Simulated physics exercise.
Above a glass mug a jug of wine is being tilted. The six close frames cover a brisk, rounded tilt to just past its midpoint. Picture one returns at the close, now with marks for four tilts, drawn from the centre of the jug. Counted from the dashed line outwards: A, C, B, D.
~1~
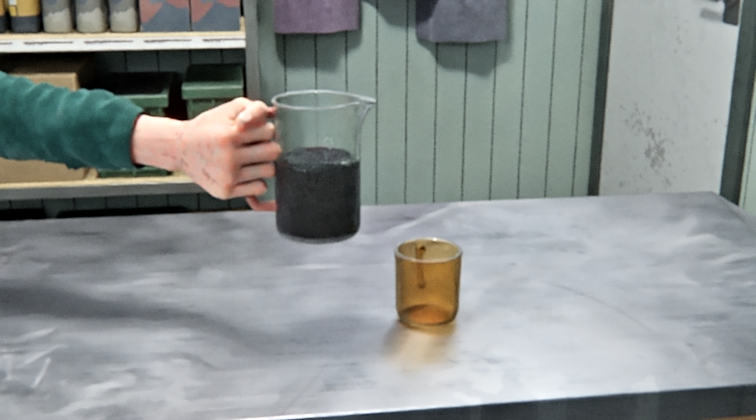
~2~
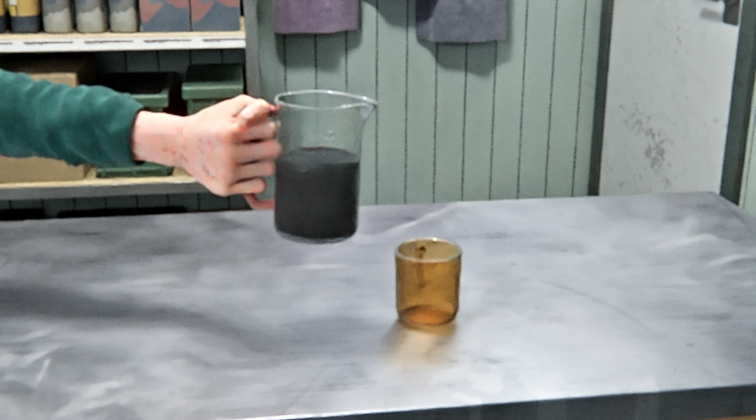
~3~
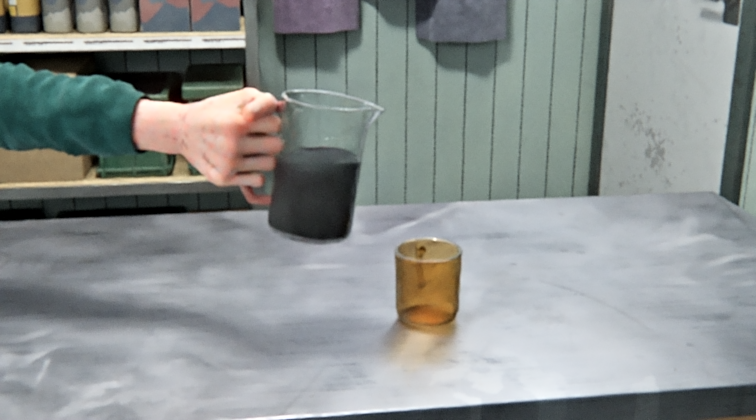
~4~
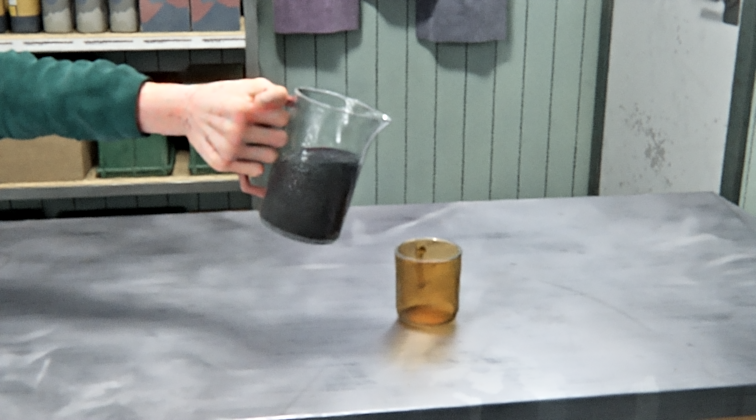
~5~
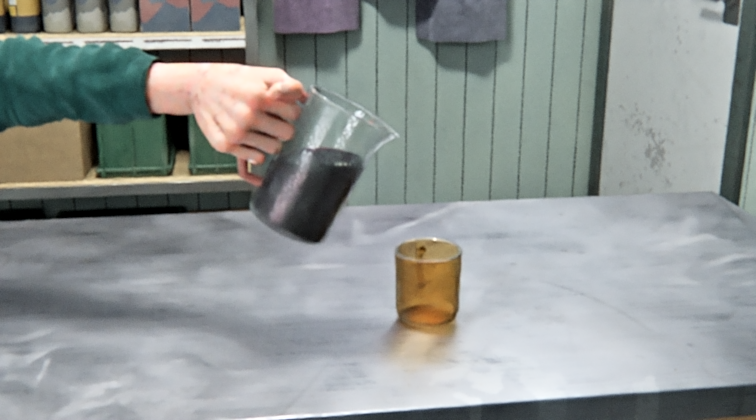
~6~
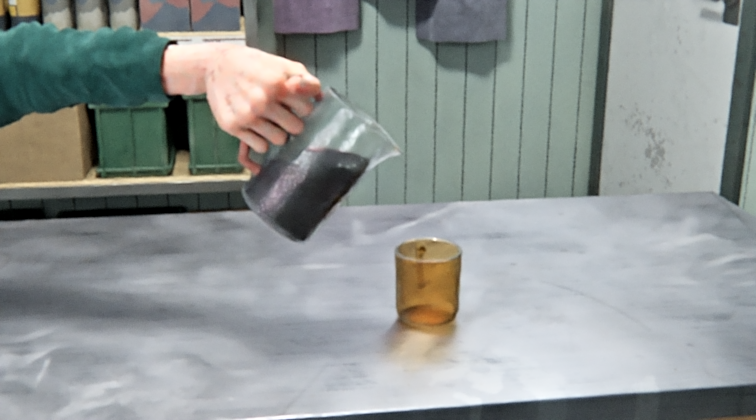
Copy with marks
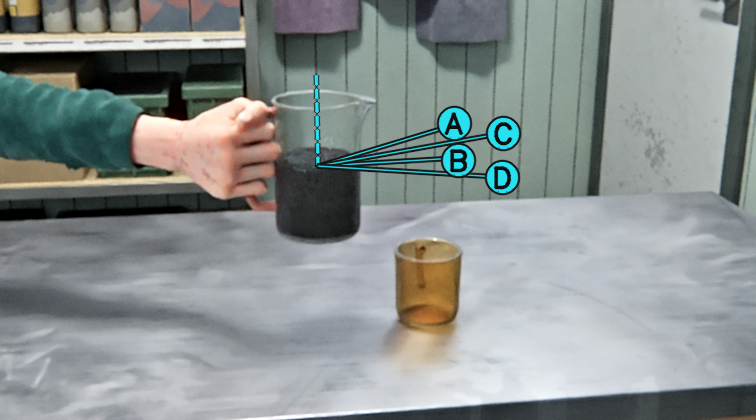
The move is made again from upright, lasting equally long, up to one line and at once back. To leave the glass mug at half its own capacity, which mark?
Choose A.
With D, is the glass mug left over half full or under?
Over half.
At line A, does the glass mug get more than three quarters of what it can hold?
No, less.
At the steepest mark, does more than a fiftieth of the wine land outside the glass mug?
Yes.
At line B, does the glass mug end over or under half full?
Over.
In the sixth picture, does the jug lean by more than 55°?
No, it does not.
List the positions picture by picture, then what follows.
In the first frame, upright, lip at (374, 101); rim of the glass mug round (428, 249); nothing has left yet.
In the second frame, tipped about 2°, lip at (376, 103); nothing has left yet.
In the third frame, tipped about 8°, lip at (382, 109); nothing has left yet.
In the fourth frame, tipped about 18°, lip at (390, 120); nothing has left yet.
In the fifth frame, tipped about 29°, lip at (398, 135); nothing has left yet.
In the sixth frame, tipped about 41°, lip at (402, 152); nothing has left yet.
In cyan, A at (438, 129); B at (441, 158); C at (486, 136); D at (485, 176).
With A, the glass mug ends with about 49 % of what it can hold; 6 % of the wine is spilt.
With B, the glass mug ends with about 80 % of what it can hold; 18 % of the wine is spilt.
With C, the glass mug ends with about 69 % of what it can hold; 11 % of the wine is spilt.
With D, the glass mug ends with about 87 % of what it can hold; 28 % of the wine is spilt.
